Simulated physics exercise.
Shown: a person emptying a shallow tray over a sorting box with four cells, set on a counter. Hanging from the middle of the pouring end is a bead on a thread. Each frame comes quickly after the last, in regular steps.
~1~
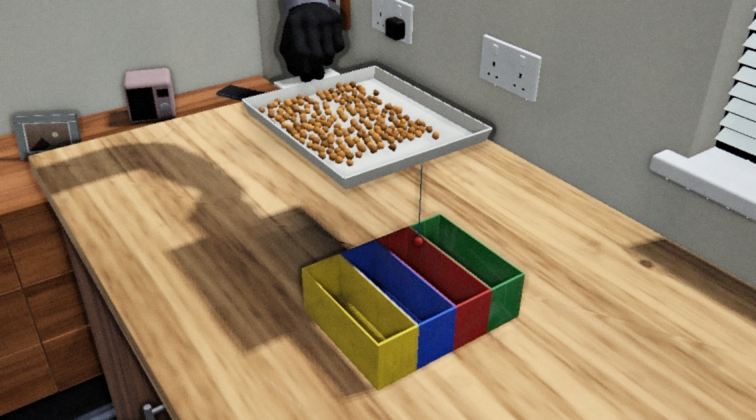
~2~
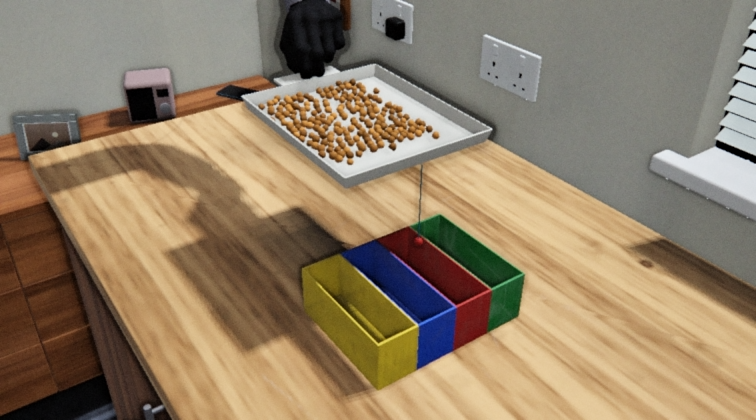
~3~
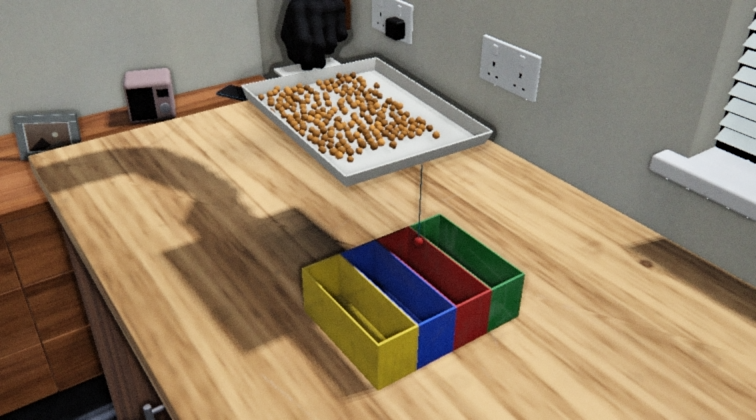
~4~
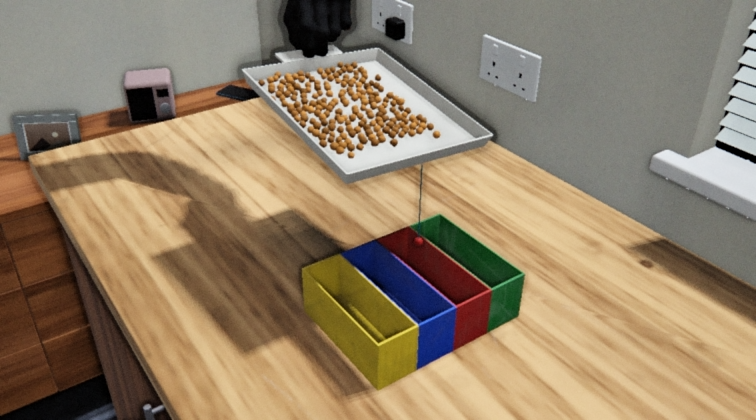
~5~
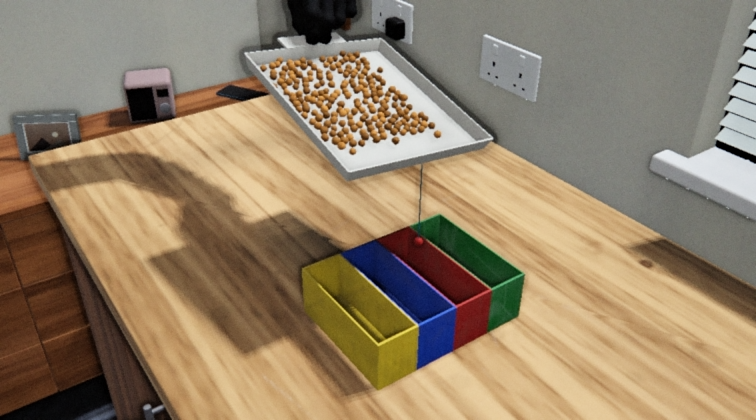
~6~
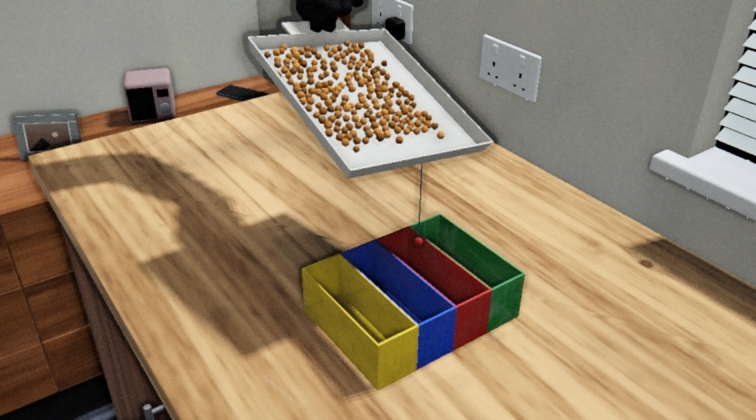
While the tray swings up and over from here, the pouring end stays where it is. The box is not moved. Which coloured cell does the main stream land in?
The main stream lands in the green cell.
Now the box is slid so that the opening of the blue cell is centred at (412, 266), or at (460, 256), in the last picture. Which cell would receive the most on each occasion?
The green cell; red.
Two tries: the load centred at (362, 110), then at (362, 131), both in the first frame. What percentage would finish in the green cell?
About 30 % and 40 %.
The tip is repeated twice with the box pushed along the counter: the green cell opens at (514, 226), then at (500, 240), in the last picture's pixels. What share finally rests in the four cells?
About 100 % and 90 %.
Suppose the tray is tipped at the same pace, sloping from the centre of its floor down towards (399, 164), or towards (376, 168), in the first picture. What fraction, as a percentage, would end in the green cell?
I'd say some 10 in a hundred at first, then 0 in a hundred.
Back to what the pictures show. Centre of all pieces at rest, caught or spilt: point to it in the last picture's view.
It settles centred around (494, 281).
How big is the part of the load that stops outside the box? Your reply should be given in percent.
It comes to 60 per cent or so.
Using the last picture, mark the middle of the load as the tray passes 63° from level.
In the last view, the load is centred near (455, 143).
Just after the last frame, tray tipped steeply; the larger part on the tray; about a tenth falling or outside the box.
A moment on, tray tipped past a quarter turn; roughly a quarter on the tray; roughly a quarter in the green cell; just a few in the red cell; just a few in the blue cell; roughly two thirds falling or outside the box.
Further on, tray tipped past a quarter turn; roughly a third in the green cell; about a tenth in the red cell; just a few in the blue cell; roughly two thirds falling or outside the box.
When it is over, tray tipped past a quarter turn; roughly a third in the green cell; about a tenth in the red cell; just a few in the blue cell; not one in the yellow cell; roughly two thirds outside the box.
